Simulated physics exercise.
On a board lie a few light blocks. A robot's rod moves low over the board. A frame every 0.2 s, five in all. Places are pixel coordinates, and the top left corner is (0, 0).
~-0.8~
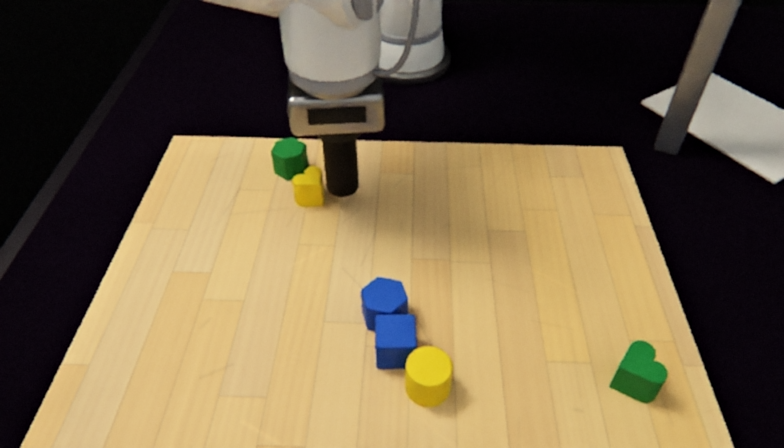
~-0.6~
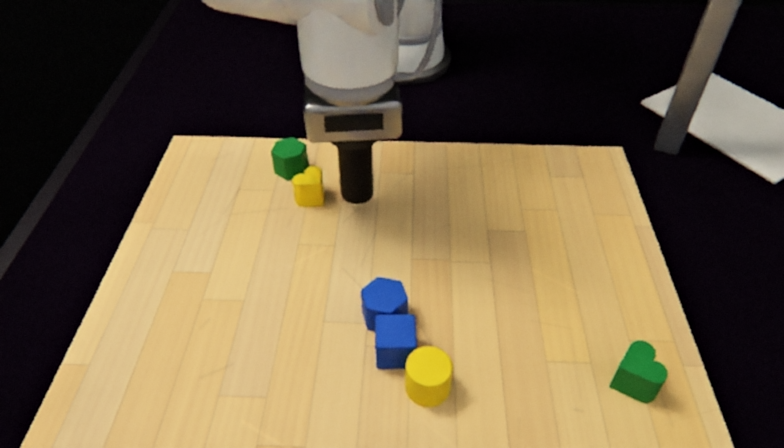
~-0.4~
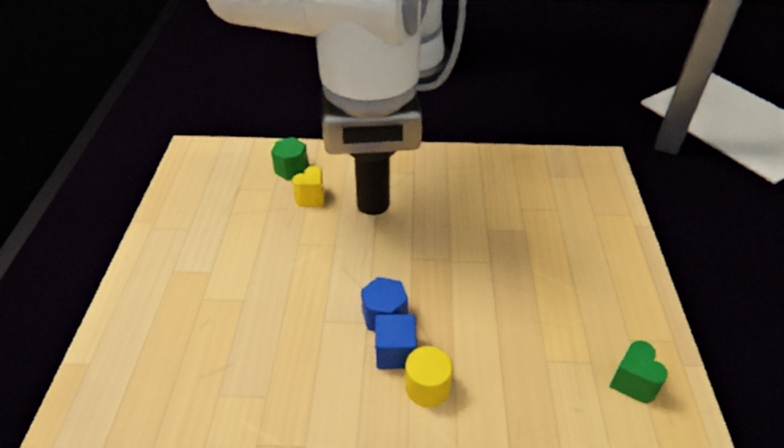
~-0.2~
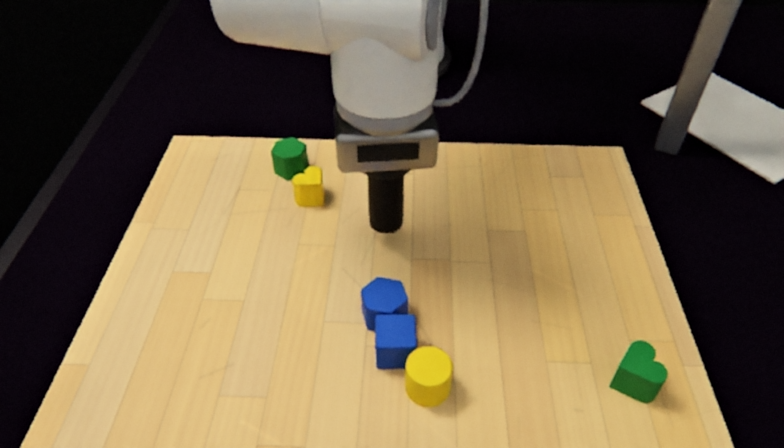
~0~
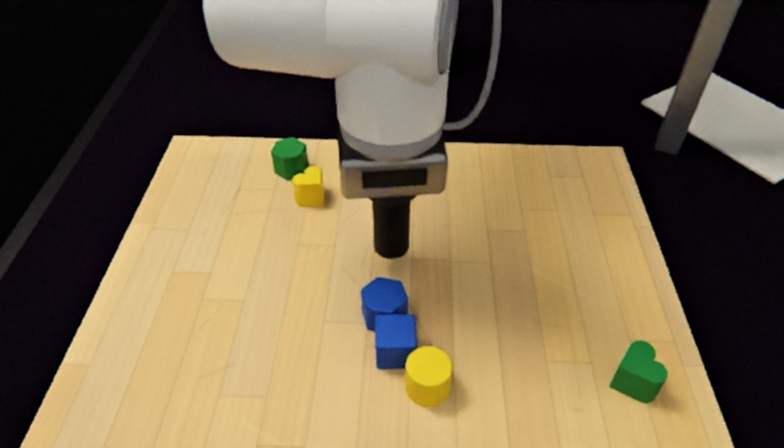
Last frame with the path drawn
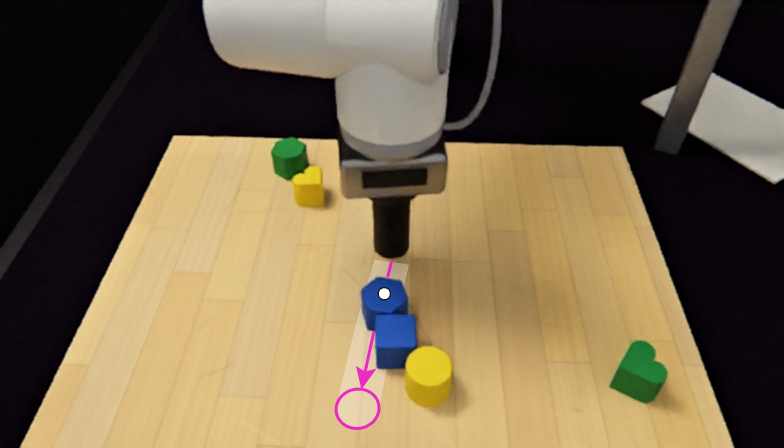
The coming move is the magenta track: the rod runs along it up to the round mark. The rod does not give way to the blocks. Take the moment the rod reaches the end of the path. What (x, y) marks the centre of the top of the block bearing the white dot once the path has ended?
Expect it around (353, 432).
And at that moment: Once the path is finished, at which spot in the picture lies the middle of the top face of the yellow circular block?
Expect it around (459, 396).
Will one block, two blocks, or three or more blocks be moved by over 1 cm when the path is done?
Here I'd predict at least three blocks moving more than 1 cm.
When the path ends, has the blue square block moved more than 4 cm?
Short answer: Yes.
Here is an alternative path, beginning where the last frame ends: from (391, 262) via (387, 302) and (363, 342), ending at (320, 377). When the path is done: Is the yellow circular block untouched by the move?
No, it doesn't check out.
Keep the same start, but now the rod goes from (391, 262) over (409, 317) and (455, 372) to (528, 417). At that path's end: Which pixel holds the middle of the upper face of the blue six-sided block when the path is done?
Most likely (373, 314).
Path on the board, from (391, 262) directly to (358, 408); the dot is on the blue six-sided block.
The first path, step by step. One third of the way, rod at (380, 290); blue six-sided block at (379, 317); blue square block at (399, 352), turned 30° anticlockwise; yellow circular block at (440, 378).
Two thirds of the way, rod at (368, 338); blue six-sided block at (366, 370), turned 20° anticlockwise; blue square block at (408, 394), turned 75° anticlockwise; yellow circular block at (457, 394).
At the end, rod at (356, 394); blue six-sided block at (353, 432), turned 20° anticlockwise; blue square block at (416, 414), turned 120° anticlockwise; yellow circular block at (459, 396).
